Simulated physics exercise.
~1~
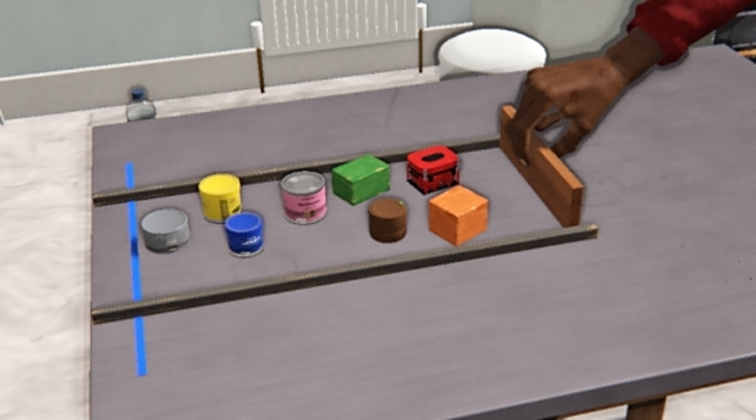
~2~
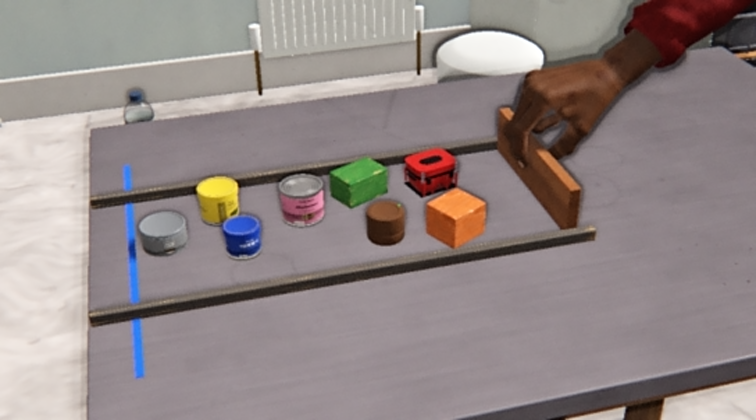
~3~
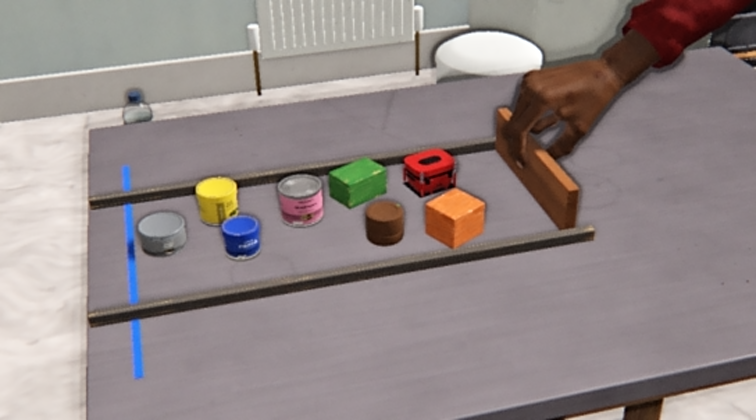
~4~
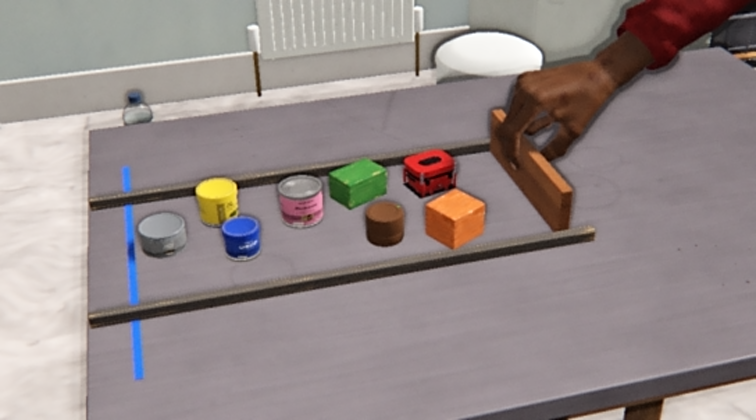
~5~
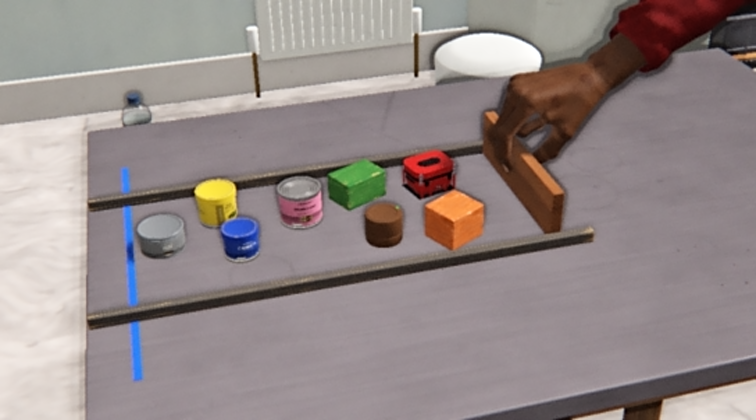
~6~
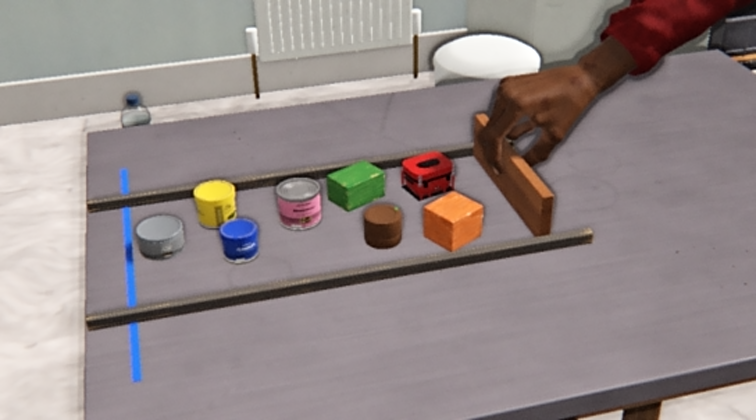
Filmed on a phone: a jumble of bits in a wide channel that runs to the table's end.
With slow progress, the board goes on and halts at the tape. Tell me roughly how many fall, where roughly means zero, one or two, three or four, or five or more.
Roughly, five or more fall.
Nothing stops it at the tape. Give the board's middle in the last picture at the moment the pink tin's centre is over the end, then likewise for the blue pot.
The middle would be close to (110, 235) and then close to (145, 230).
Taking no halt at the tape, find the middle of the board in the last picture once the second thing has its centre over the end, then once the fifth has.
At (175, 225) for the second, at (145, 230) for the fifth.
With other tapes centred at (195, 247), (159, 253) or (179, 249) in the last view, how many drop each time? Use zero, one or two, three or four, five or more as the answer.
One after another: Either one or two, 3 or 4, just one or two.
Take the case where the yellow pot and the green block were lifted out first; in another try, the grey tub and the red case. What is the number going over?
Result: 3 in the first case, with 3 in the second.
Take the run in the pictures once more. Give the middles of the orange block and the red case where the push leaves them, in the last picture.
In the last picture they sit at about (105, 273) and about (102, 222).
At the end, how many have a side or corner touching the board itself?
Contact count: 3.
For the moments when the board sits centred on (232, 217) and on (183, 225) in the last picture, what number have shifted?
Tally: First 8; then 8.
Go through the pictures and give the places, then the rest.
Grey tub (166, 232); yellow pot (221, 199); blue pot (245, 235); board (537, 165); tape (134, 251), in the first frame.
Yellow pot (219, 202); orange block (456, 219), in the second frame.
Blue pot (242, 238); brown lid (385, 224), in the third frame.
Grey tub (163, 236); green block (358, 184), in the fourth frame.
Yellow pot (217, 204); pink tin (300, 203), in the fifth frame.
Grey tub (161, 238); yellow pot (216, 205); blue pot (240, 242); board (510, 174); tape (129, 257), in the sixth frame.
Early on, none off yet; grey tub at rest near (161, 238); yellow pot at rest near (216, 205); blue pot at rest near (240, 242).
A while later, none off yet; grey tub travelled a little near (146, 243); yellow pot travelled well along near (138, 216); blue pot travelled about its own width near (185, 242).
Finally, the number that fall off is five or more; lost, brown lid, green block, blue pot, yellow pot and grey tub.
